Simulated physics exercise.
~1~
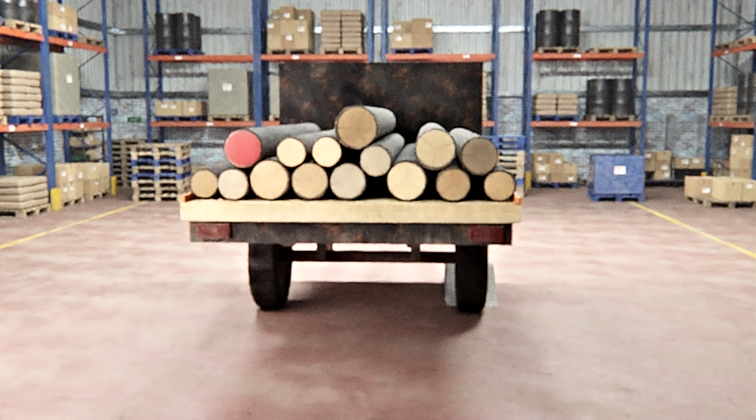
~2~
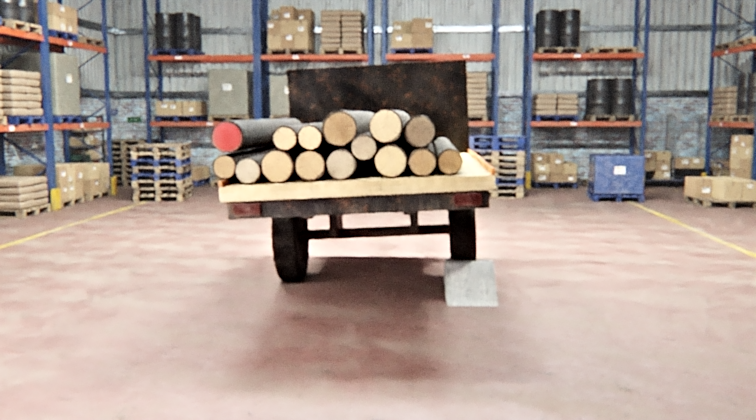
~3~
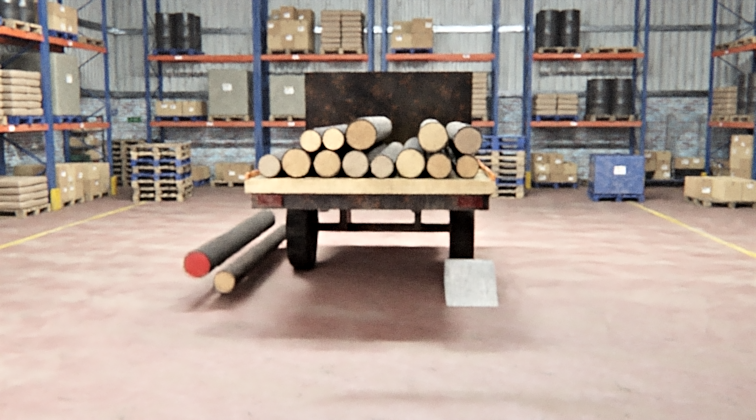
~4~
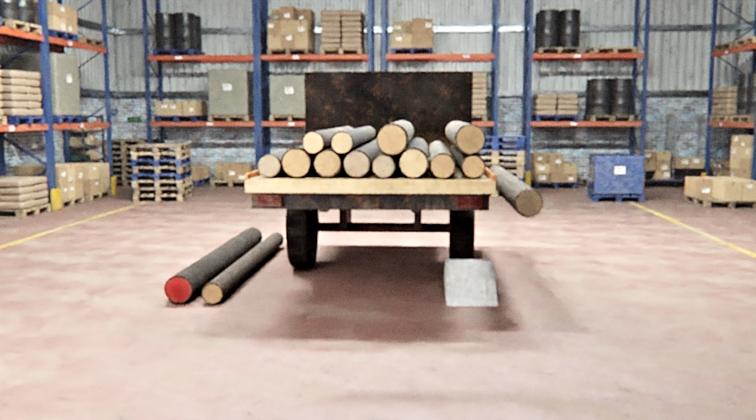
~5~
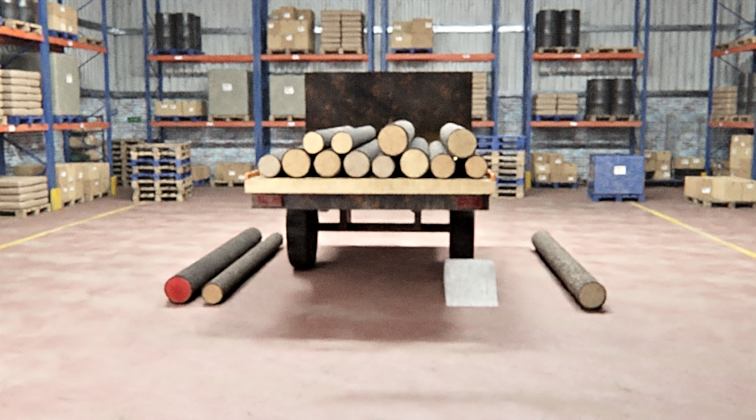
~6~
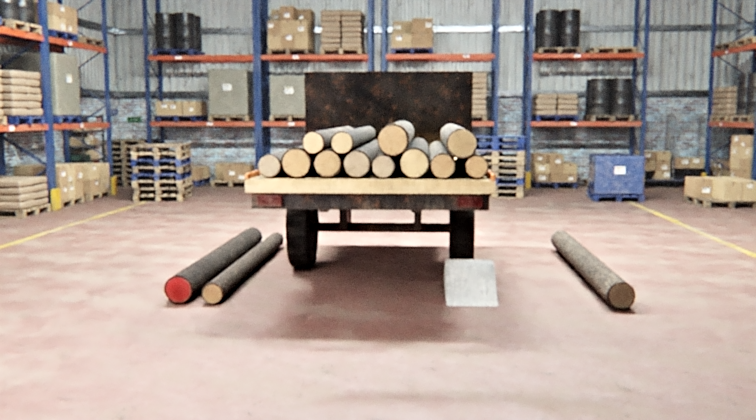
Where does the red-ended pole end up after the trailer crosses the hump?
It goes over the left edge of the deck and ends up lying on the floor to the left of the trailer, beside another fallen pole.
